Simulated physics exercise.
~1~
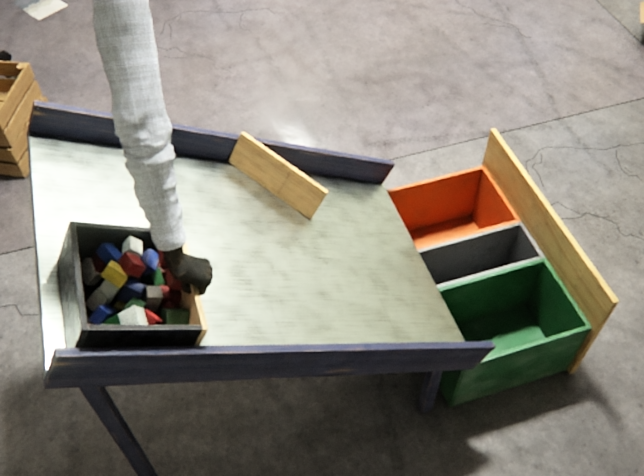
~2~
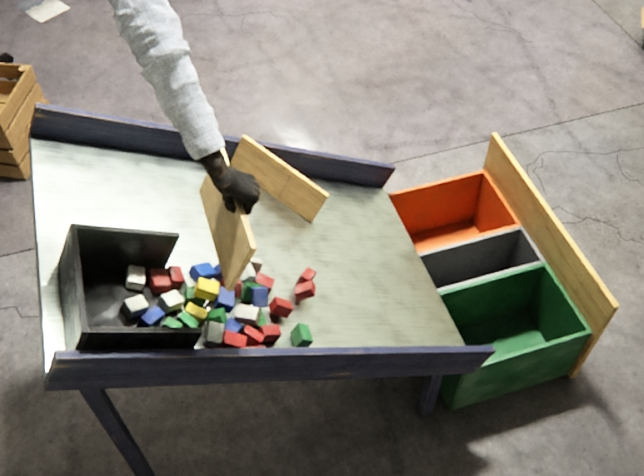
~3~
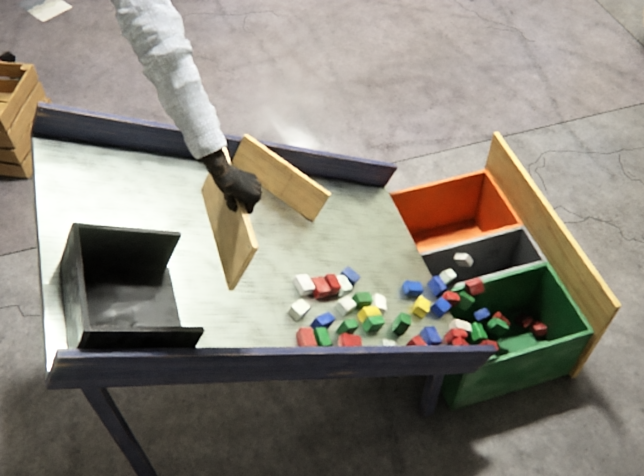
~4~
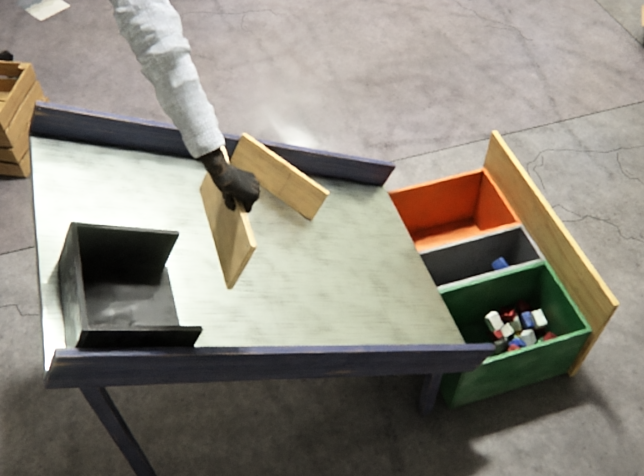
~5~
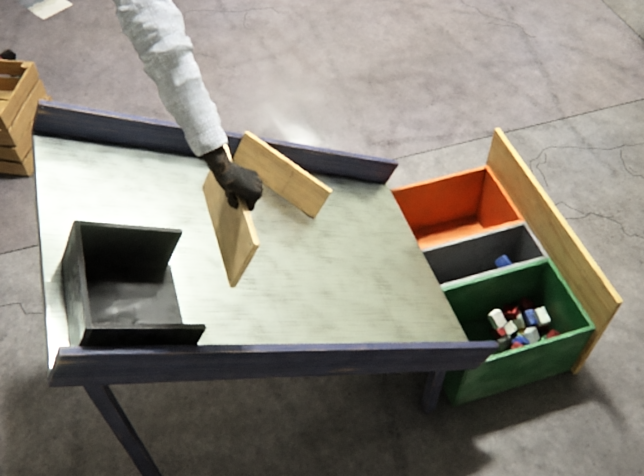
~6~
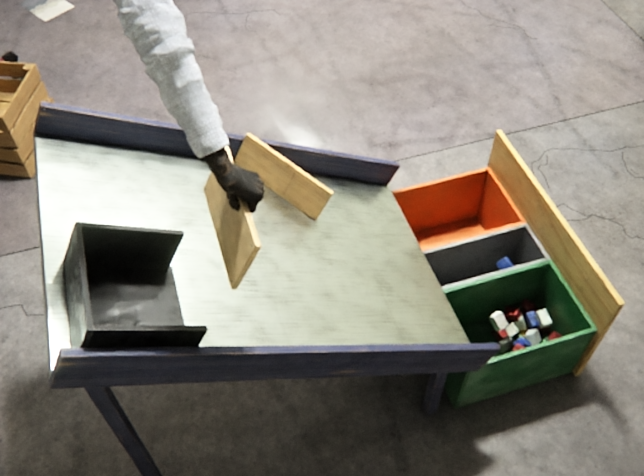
In this clip, a gloved hand lifts a wooden gate from a black pen on a sloping table, and colourful toy bricks spill out, slide right past an angled board and drop off the end, most landing in the nearest green bin, a few in the grey, none in the orange tub.
